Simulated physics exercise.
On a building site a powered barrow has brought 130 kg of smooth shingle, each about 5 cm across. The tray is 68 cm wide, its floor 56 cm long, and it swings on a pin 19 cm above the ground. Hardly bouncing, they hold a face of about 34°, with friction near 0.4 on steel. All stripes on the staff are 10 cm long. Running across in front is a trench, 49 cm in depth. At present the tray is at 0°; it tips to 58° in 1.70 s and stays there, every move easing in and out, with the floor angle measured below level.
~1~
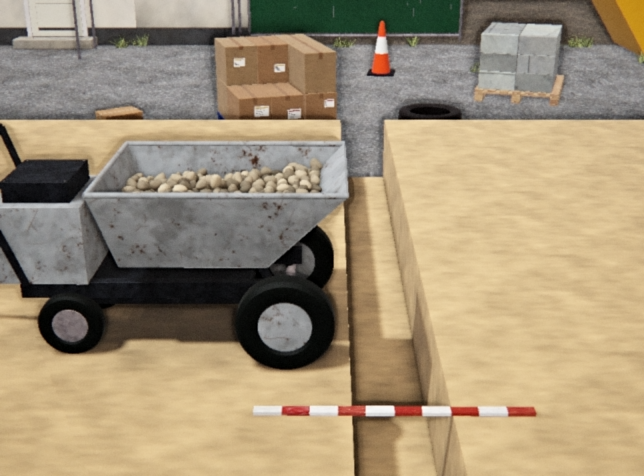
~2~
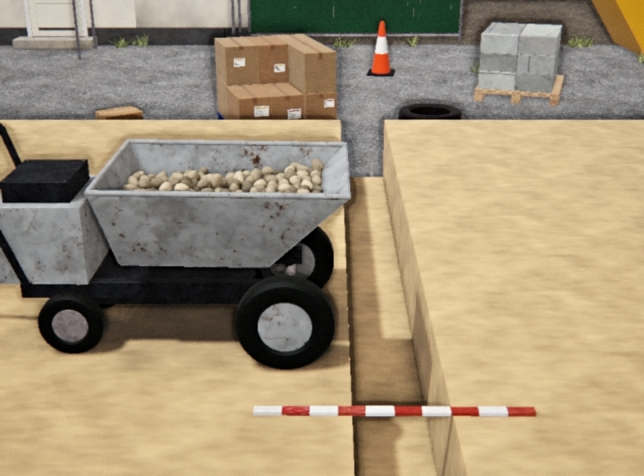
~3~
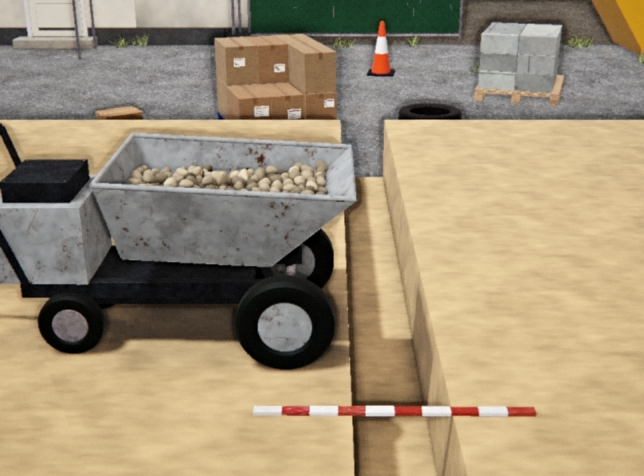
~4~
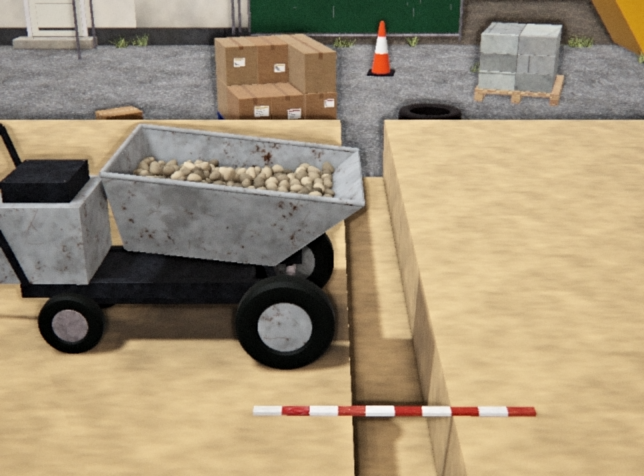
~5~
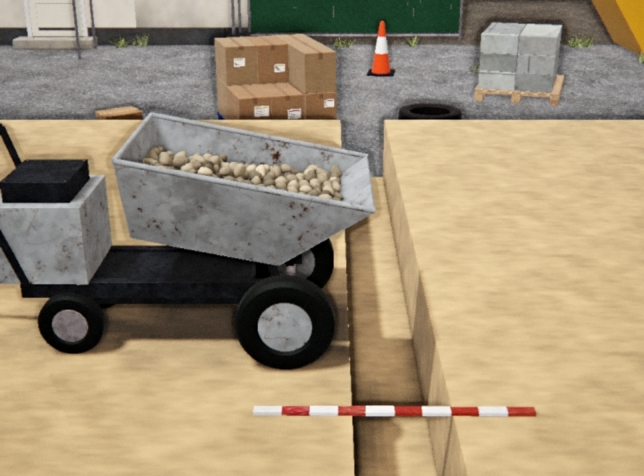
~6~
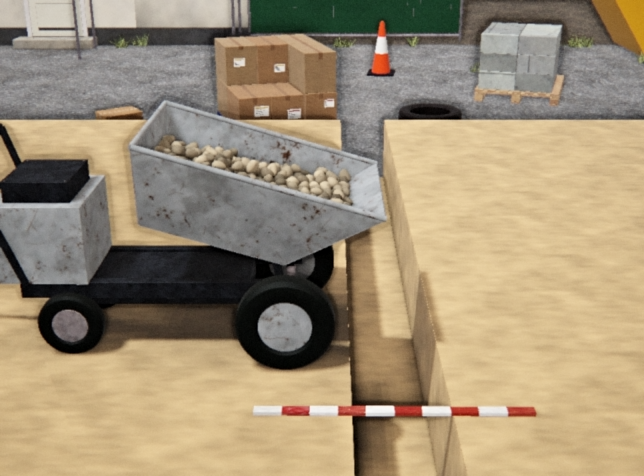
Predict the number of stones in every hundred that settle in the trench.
Close to 27 in a hundred.
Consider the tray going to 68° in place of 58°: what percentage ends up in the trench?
I'd guess some 15 in a hundred.
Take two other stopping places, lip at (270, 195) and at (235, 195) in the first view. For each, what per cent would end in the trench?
The first start gives about 90 per cent, the second about 100.
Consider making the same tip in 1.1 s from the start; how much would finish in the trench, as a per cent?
Estimate: About 25 %.
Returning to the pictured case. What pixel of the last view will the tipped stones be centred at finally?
I'd point to around (478, 326).
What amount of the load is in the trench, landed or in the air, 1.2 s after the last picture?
Around 0 per cent of it.
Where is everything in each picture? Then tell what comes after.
In the first picture, the tray is at 0°, its lip at (347, 196); the top of the load is at (247, 179).
In the second picture, the tray is at 1°, its lip at (350, 197); the top of the load is at (223, 180).
In the third picture, lip at (355, 200), floor tilted 3°, highest stones at (200, 177).
In the fourth picture, the tray is at 7°, its lip at (364, 204); the top of the load is at (171, 171).
In the fifth picture, lip at (375, 211), floor tilted 11°, highest stones at (168, 161).
In the sixth picture, the tray is at 17°, its lip at (386, 219); the top of the load is at (173, 150).
Then, 0.7 s after the last picture the floor is at 49°, 100 % in the tray; the foremost stones are at (415, 245).
Then, 1.2 s after the last picture the floor is at 58°, 68 % in the tray, 31 % past the trench; the foremost stones are at (532, 330).
Then, 1.6 s after the last picture the floor is at 58°, 37 % in the tray, 1 % in the trench, 63 % past the trench; the foremost stones are at (631, 319).
Then, 3.5 s after the last picture the floor is at 58°, 0 % in the tray, 27 % in the trench, 73 % past the trench; the foremost stones are past the picture's edge.
